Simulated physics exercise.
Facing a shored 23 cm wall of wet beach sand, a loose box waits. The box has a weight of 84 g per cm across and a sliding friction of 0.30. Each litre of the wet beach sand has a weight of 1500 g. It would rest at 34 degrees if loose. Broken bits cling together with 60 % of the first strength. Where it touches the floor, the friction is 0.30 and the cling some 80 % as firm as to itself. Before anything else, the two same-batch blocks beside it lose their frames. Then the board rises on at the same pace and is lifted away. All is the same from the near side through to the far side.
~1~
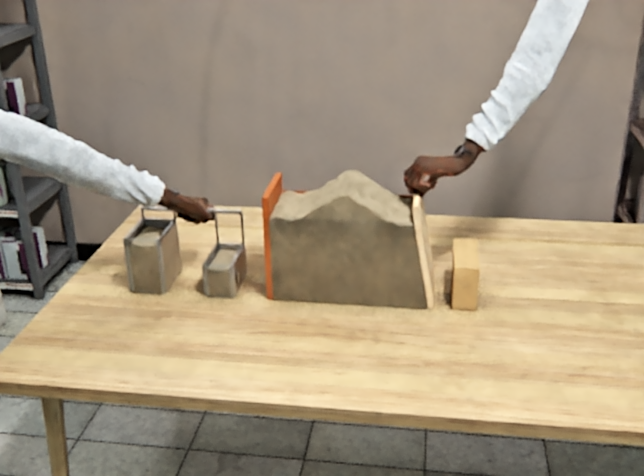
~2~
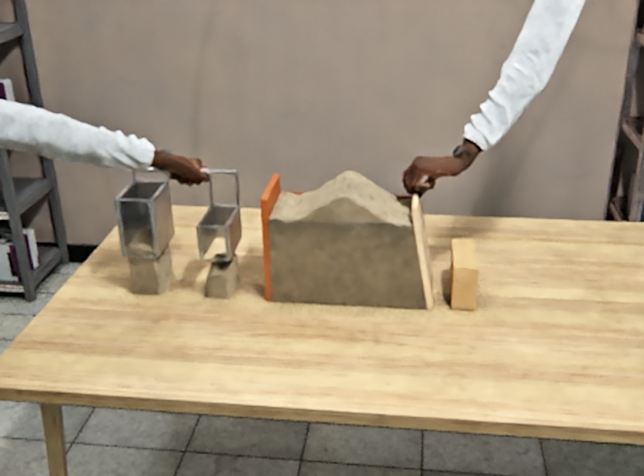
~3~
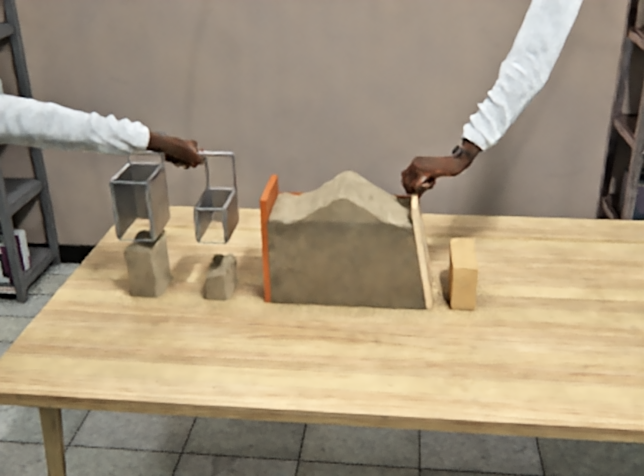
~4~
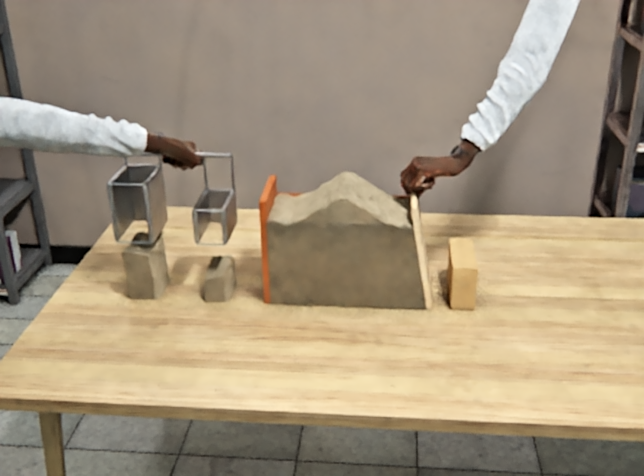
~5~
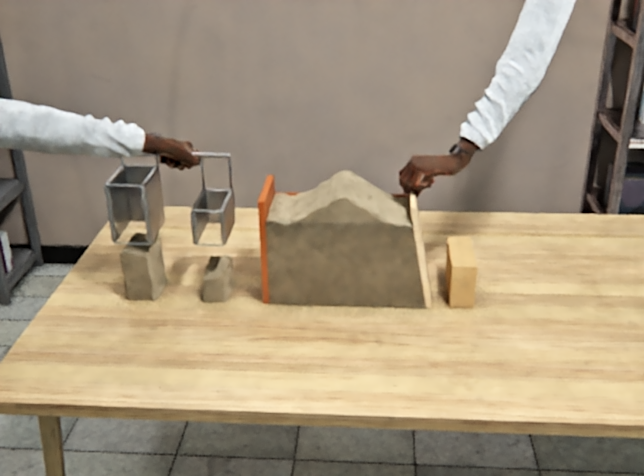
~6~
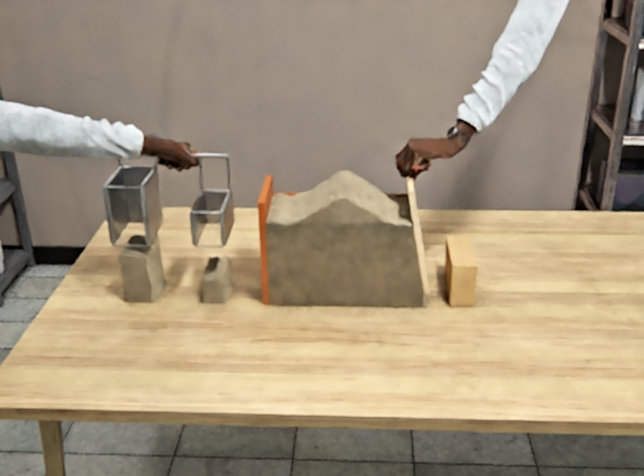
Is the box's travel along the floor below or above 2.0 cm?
It should come out smaller than 2.0 centimetres.
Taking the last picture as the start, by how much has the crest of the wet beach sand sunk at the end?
Roughly 0.0 cm.
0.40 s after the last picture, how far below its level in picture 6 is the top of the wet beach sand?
I'd say near 0.0 centimetres.
Another 0.18 s on from the sixth picture, the box has not moved.
Another 0.40 s on from the sixth picture, the box has not moved.
Another 0.61 s on from the sixth picture, the box has not moved.
Another 0.83 s on from the sixth picture, the box has not moved.
Another 0.87 s on from the sixth picture, at the end, the box has not moved.
